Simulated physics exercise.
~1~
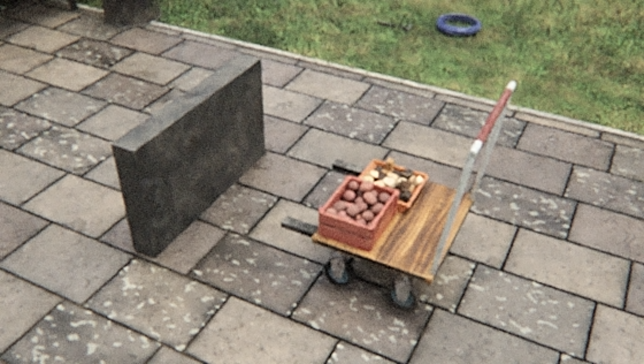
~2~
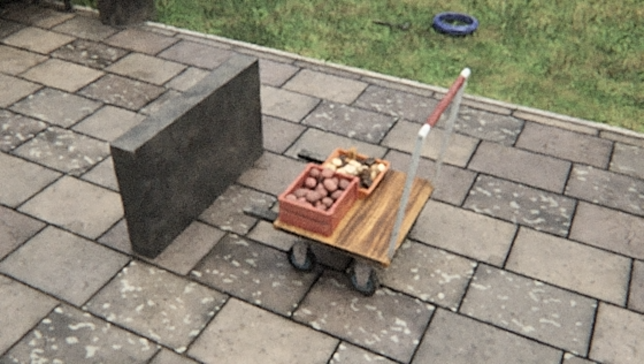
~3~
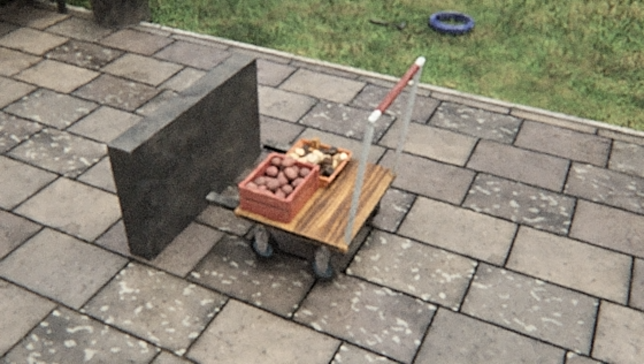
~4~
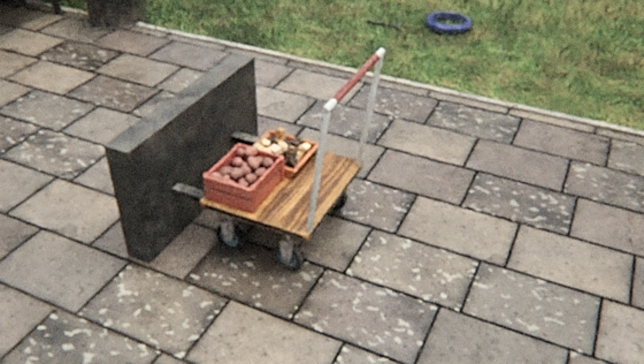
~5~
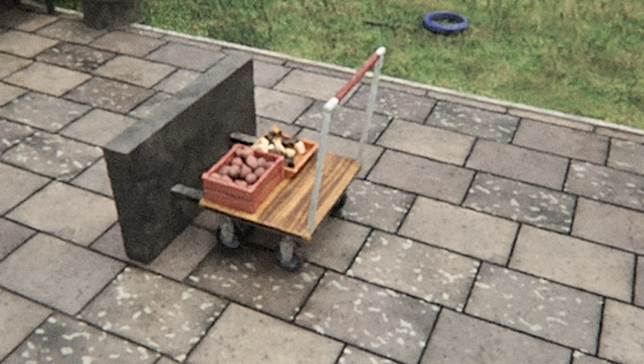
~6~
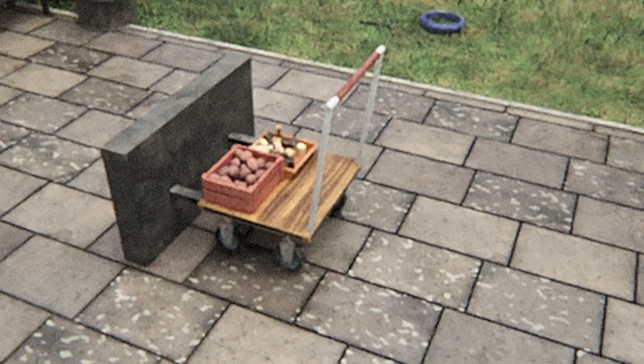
Flatbed trolley carrying two tubs of potatoes and wooden blocks rolling left across paving, then stopping against a dark freestanding wall.
